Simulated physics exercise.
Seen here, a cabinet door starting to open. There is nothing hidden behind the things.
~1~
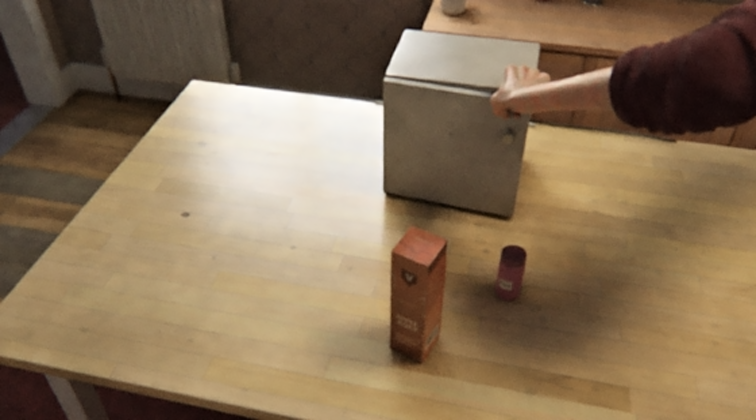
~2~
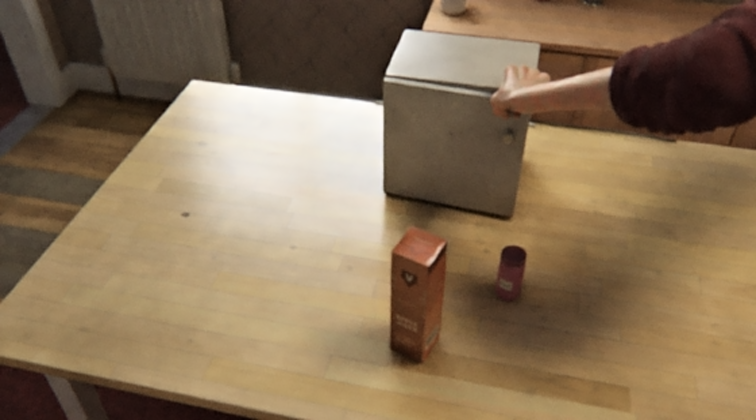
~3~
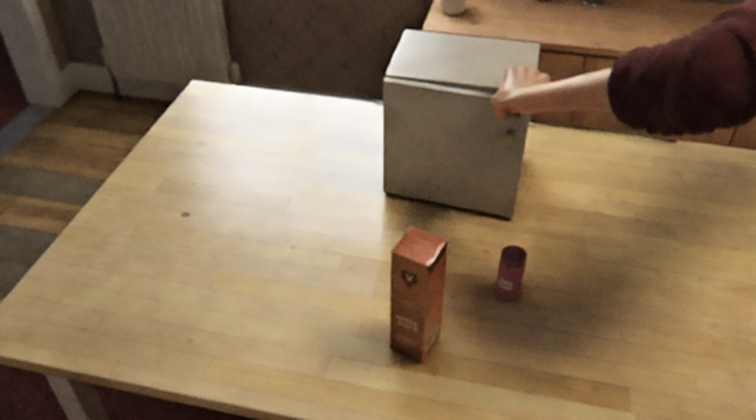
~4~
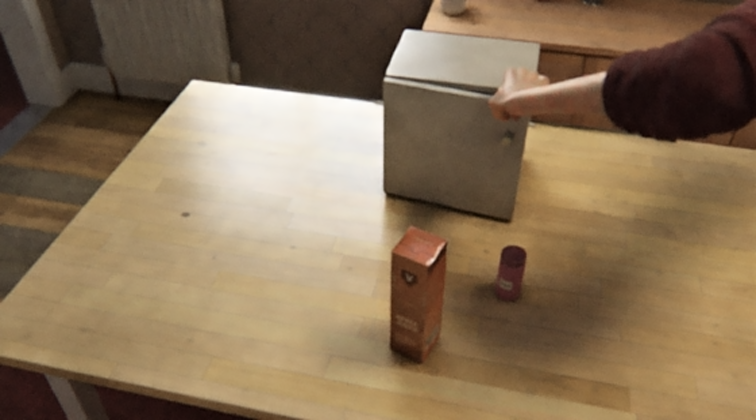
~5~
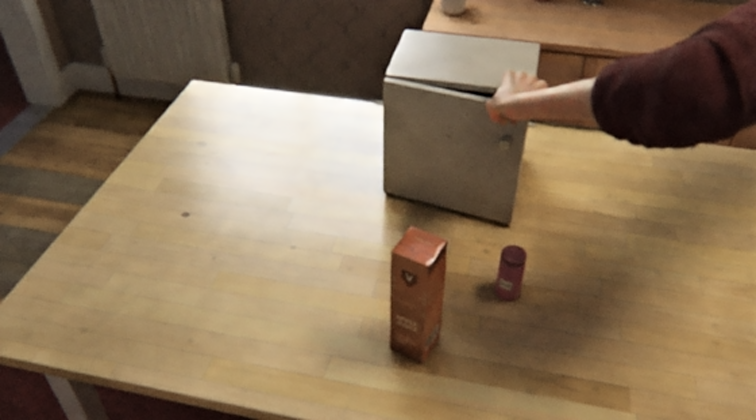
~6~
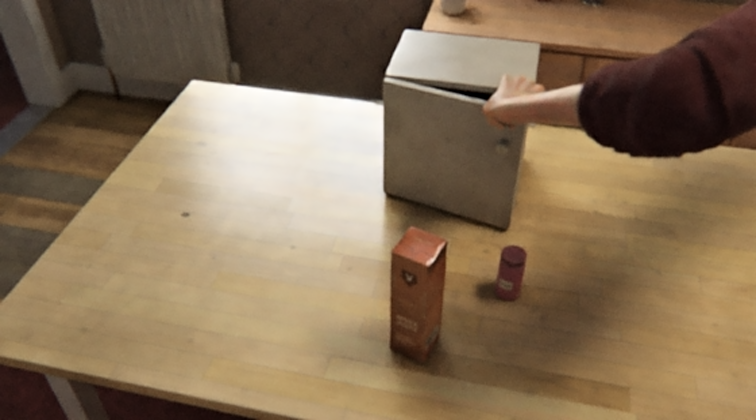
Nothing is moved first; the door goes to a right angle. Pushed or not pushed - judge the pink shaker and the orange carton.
Pink shaker: Not pushed; orange carton: Not pushed.
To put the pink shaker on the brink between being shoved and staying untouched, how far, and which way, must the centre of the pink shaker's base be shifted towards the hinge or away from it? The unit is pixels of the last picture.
About 32 pixels to the left.
Then, 1.00 s after the last picture, door 54° open; pink shaker at rest near (511, 273); orange carton at rest near (417, 298).
At rest, the pink shaker stays untouched, near (511, 274); the orange carton stays untouched, near (417, 298).
